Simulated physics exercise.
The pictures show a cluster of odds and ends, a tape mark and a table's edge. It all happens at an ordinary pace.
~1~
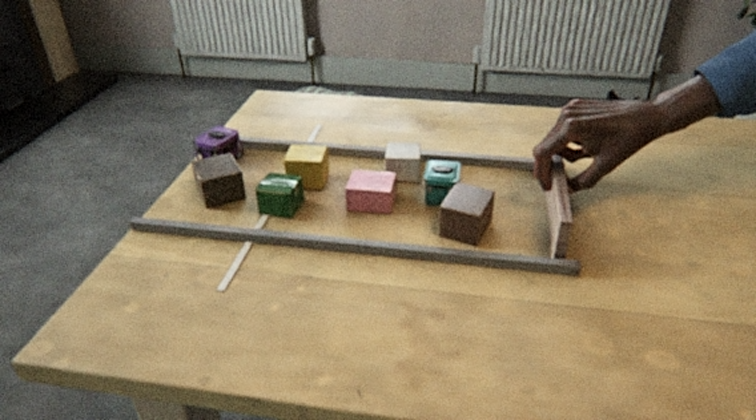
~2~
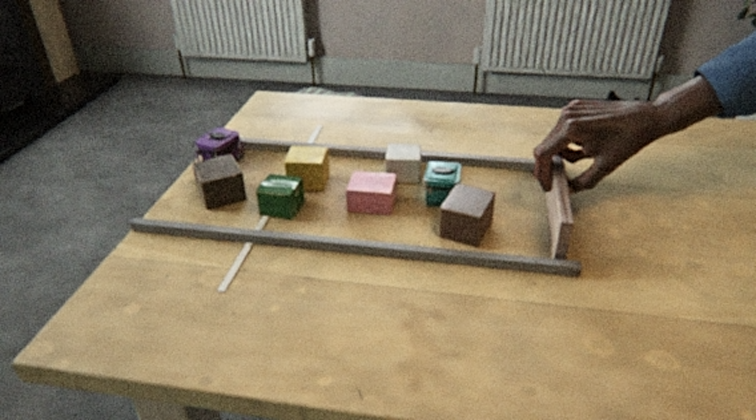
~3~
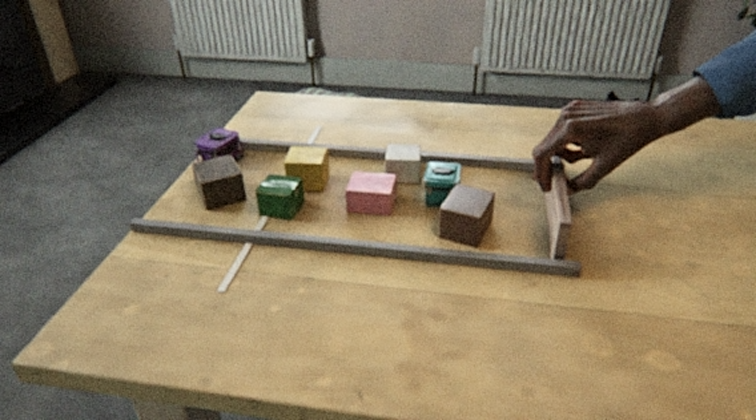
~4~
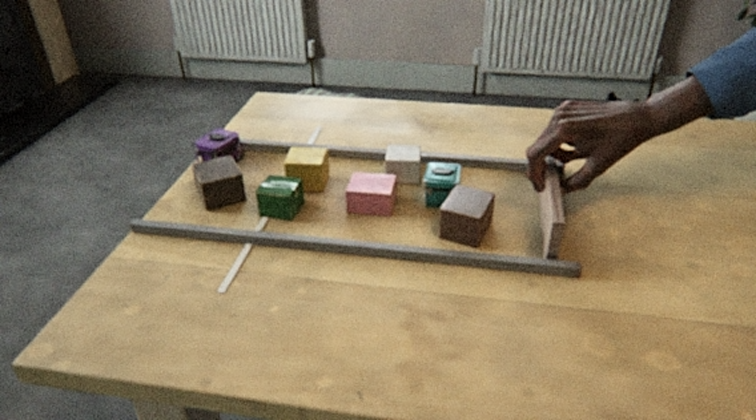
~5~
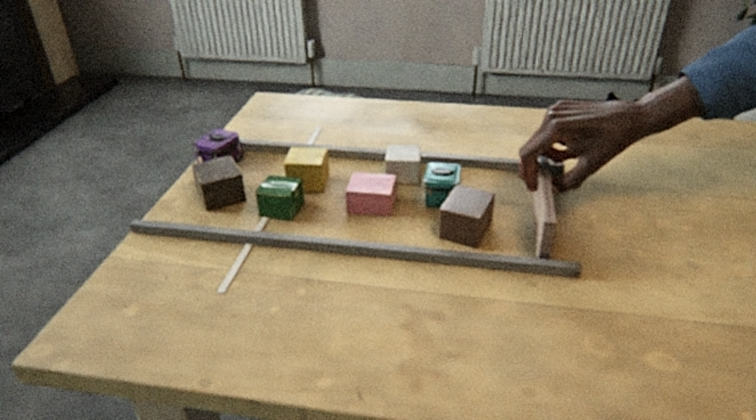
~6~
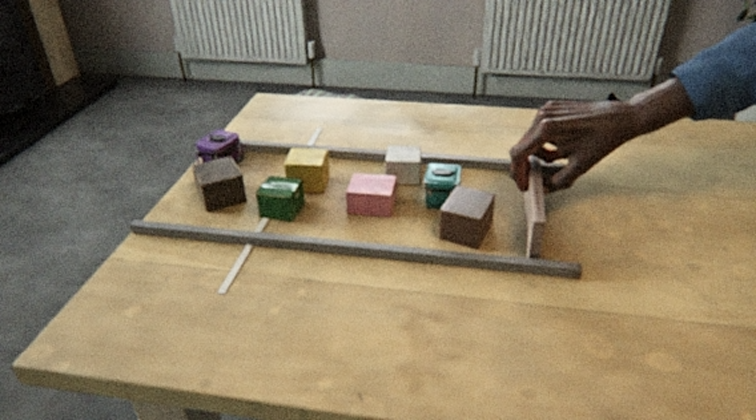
On a wooden table between two grey rails, small coloured blocks and cases sit scattered around a pale tape strip while a hand at the right holds an upright board, then slides it a short way left toward them.
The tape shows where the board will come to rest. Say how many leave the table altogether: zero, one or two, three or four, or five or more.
Here the number that fall off is zero.
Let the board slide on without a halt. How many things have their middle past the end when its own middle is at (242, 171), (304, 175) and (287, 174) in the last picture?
The counts: 2, 0 and 0.
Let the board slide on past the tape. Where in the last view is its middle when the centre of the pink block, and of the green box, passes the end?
At (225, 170) for the pink block; at (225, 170) for the green box.
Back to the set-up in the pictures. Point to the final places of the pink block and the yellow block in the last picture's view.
Near (226, 180) and (245, 156).
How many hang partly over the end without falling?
The number is 1.
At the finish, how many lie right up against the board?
The number is 3.
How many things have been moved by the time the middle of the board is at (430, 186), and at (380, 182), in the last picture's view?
The counts are 3 and 6.
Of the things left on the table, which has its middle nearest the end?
It is the black block.
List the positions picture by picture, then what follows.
In the first picture, purple case (219, 147); black block (219, 180); green box (280, 195); board (556, 193); tape (281, 190).
In the second picture, black block (219, 181); white block (404, 163).
In the third picture, green box (281, 197); pink block (372, 193).
In the fourth picture, purple case (219, 150); turquoise case (442, 185).
In the fifth picture, black block (219, 183); yellow block (307, 169).
In the sixth picture, purple case (220, 151); black block (219, 184); green box (281, 198); board (533, 194); tape (281, 193).
Soon after, none off yet; purple case at rest near (220, 151); black block at rest near (219, 184); green box at rest near (281, 198).
Then, none off yet; purple case at rest near (220, 151); black block at rest near (219, 184); green box moving near (274, 199).
Further on, none off yet; purple case at rest near (220, 151); black block moving near (209, 184); green box moved about its own width near (239, 204).
At rest, the number that fall off is zero.
